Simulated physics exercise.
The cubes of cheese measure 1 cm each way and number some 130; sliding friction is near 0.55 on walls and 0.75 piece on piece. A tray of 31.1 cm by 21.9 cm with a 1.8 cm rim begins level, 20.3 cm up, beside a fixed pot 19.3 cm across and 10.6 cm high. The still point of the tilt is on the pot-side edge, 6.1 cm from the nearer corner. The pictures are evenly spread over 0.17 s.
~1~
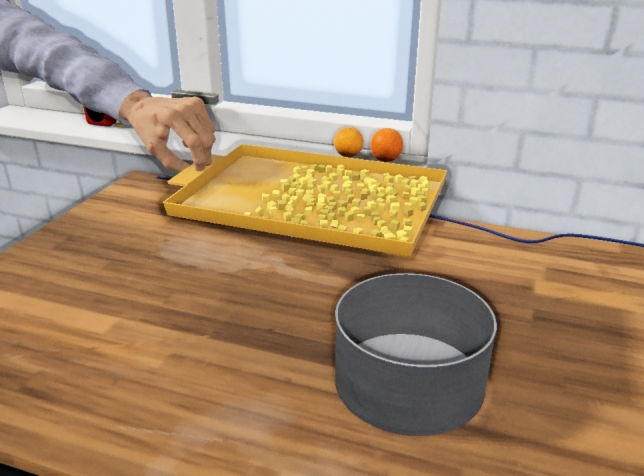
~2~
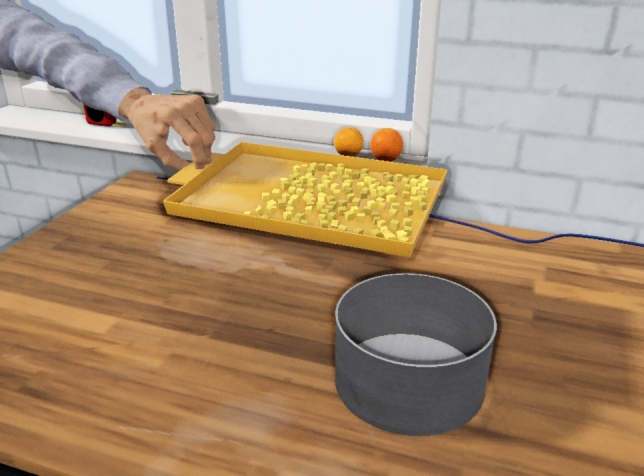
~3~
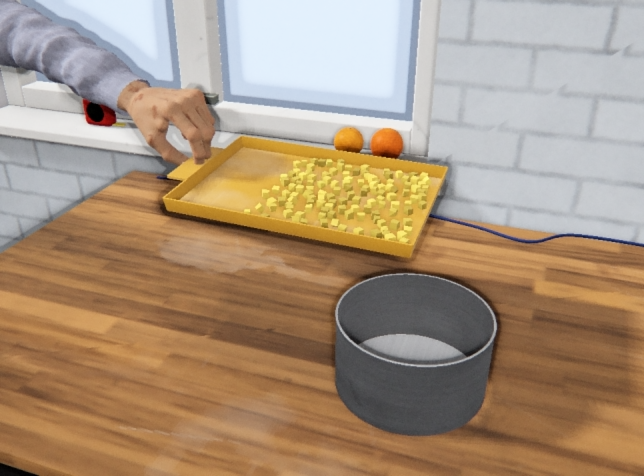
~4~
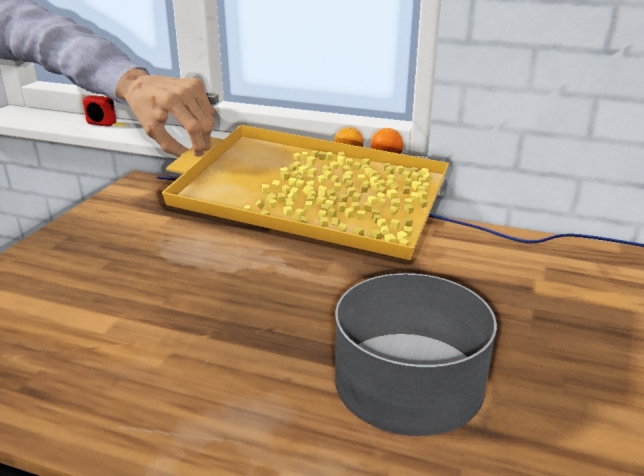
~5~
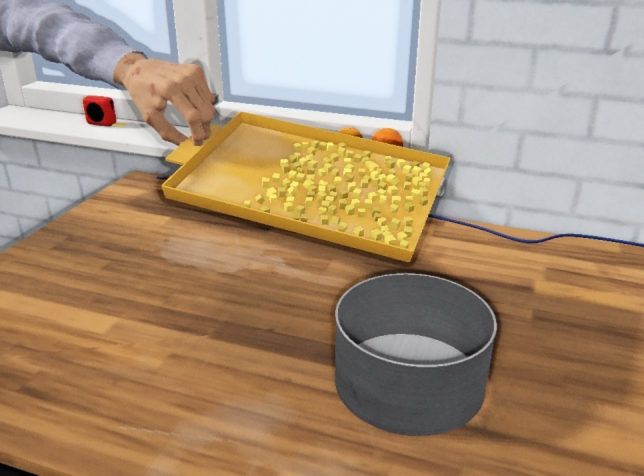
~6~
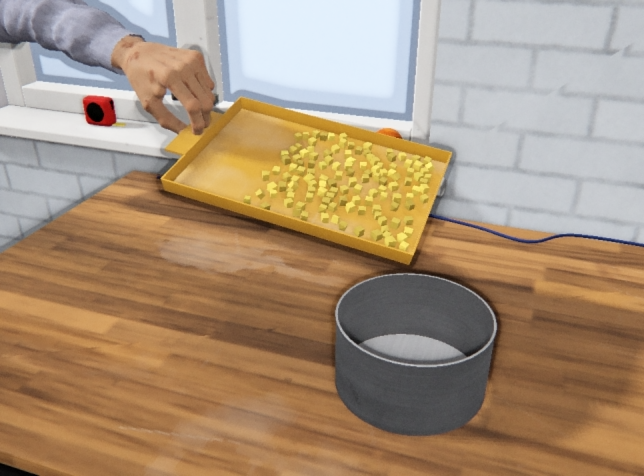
On a wooden counter, a hand slowly tilts a yellow tray of cheese cubes.
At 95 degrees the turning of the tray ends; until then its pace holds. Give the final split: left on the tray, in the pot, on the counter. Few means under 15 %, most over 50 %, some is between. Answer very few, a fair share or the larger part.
Left on the tray: Very few; in the pot: The larger part; on the counter: Very few.
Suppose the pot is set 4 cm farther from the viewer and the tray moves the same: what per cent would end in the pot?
In that case some 60 per cent.
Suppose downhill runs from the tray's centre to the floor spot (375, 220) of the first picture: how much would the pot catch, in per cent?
Some 70 per cent.
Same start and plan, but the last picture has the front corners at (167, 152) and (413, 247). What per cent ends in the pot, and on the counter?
Pot 75, counter 25.
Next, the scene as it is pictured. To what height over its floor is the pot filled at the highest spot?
Some 2.0 cm.
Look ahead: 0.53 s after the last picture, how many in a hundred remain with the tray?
Some 70 per cent of the load.
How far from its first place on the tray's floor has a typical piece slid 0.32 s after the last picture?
Roughly 3 cm.
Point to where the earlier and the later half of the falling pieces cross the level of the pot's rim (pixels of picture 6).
At about (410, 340), then at (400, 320).
Then, 0.32 s after the last picture, tilt 54 degrees; the tray holds 100 %, the pot 0 %.
Then, 0.53 s after the last picture, tilt 80 degrees; the tray holds 70 %, the pot 5 %.
Then, 0.86 s after the last picture, tilt 95 degrees; the tray holds 5 %, the pot 85 %.
In the end, tray 0 %, pot 90 %, counter 10 %.
